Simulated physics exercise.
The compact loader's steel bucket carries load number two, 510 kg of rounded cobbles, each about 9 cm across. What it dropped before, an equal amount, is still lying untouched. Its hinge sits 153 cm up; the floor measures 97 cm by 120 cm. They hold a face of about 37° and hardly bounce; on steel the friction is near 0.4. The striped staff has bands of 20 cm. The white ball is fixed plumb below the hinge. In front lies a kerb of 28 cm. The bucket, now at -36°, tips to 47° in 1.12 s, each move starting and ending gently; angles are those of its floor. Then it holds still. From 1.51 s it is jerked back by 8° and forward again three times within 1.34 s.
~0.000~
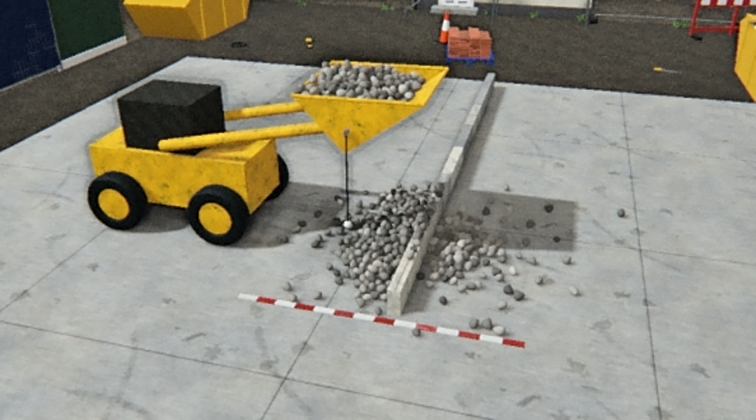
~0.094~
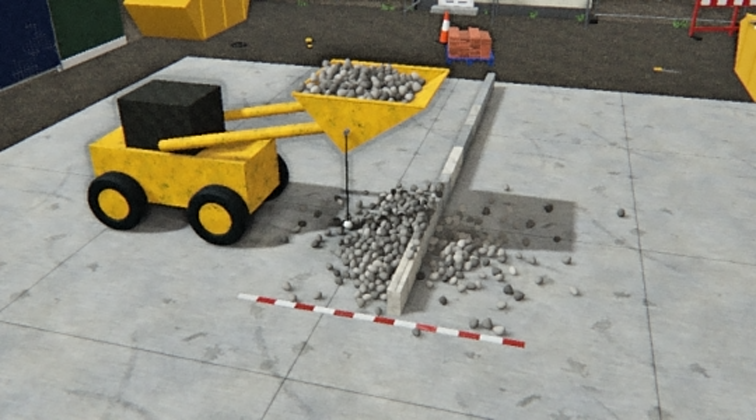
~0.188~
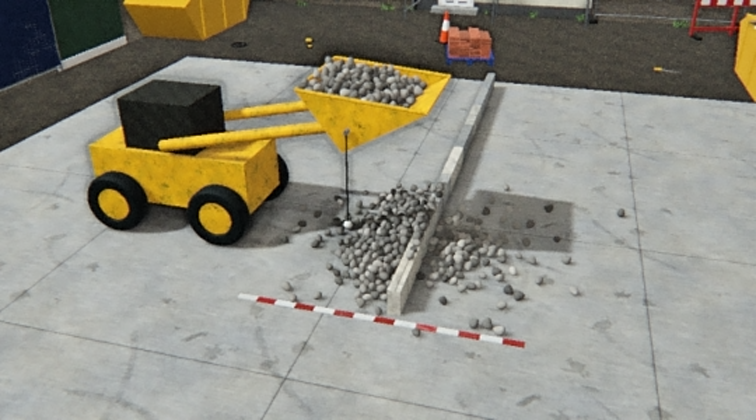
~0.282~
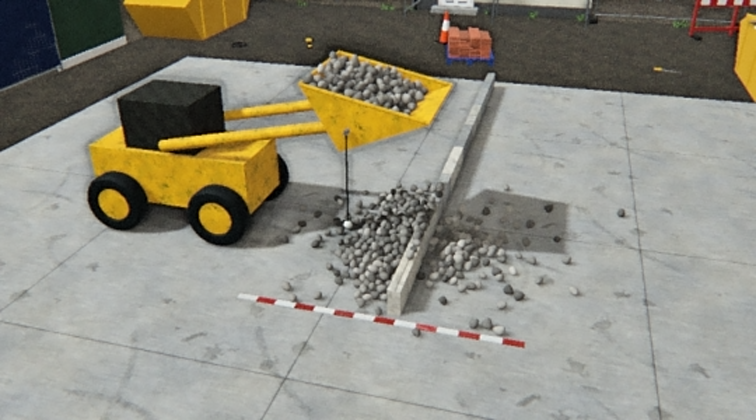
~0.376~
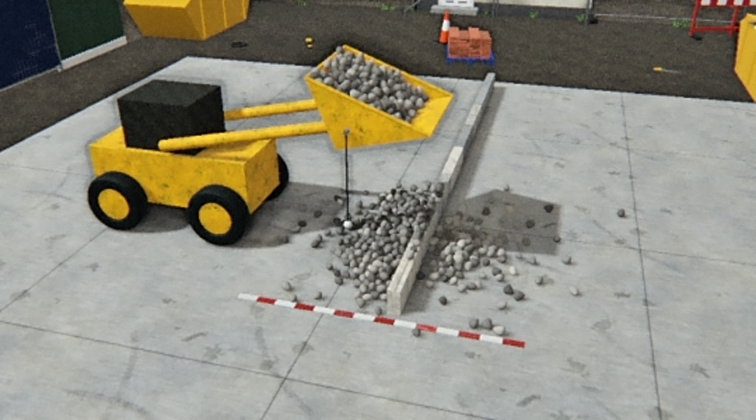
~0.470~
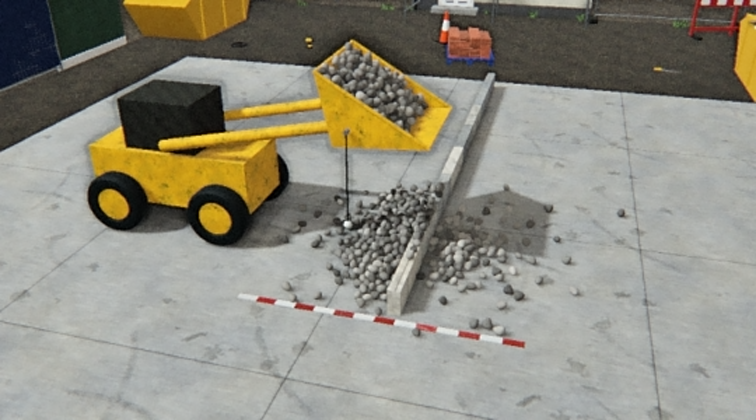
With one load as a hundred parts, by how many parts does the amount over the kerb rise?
Close to 90 parts in a hundred.
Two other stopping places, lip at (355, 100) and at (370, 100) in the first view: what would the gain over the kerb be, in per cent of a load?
First some 5, then 10 per cent.
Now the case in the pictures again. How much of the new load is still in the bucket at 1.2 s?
Roughly 40 per cent is still inside.
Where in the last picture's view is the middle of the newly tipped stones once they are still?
Their middle is at about (470, 244).
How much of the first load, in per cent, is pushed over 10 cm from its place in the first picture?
About 20 per cent.
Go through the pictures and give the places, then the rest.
The bucket is at -36°, its lip at (424, 105); the top of the load is at (352, 69). The earlier load is highest near (425, 209), 34 cm above ground level, 77 % on this side of the kerb, 23 % over the kerb, in the first picture.
Lip at (425, 107), floor tilted -34°, highest stones at (351, 69); the stones move at 0.1 m/s on average, in the second picture.
Lip at (427, 114), floor tilted -30°, highest stones at (340, 67); the stones move at 0.3 m/s on average, in the third picture.
Lip at (430, 124), floor tilted -23°, highest stones at (341, 63); the stones move at 0.4 m/s on average, in the fourth picture.
Lip at (430, 136), floor tilted -14°, highest stones at (345, 58); the stones move at 0.5 m/s on average, in the fifth picture.
The bucket is at -4°, its lip at (429, 150); the top of the load is at (352, 55); the stones move at 0.6 m/s on average, in the sixth picture.
After 0.8 s the floor is at 34°; in per cent of one load, 100 in the bucket, 77 on this side of the kerb, 23 over the kerb; the foremost stones are at (558, 254).
After 1.2 s the floor is at 47°; in per cent of one load, 38 in the bucket, 107 on this side of the kerb, 55 over the kerb; the foremost stones are at (558, 254).
After 3.3 s the floor is at 47°; in per cent of one load, 0 in the bucket, 86 on this side of the kerb, 114 over the kerb; the foremost stones are at (642, 252).
After 6.0 s the floor is at 47°; in per cent of one load, 0 in the bucket, 86 on this side of the kerb, 114 over the kerb; the foremost stones are at (642, 252). Net gain over the kerb, 90.
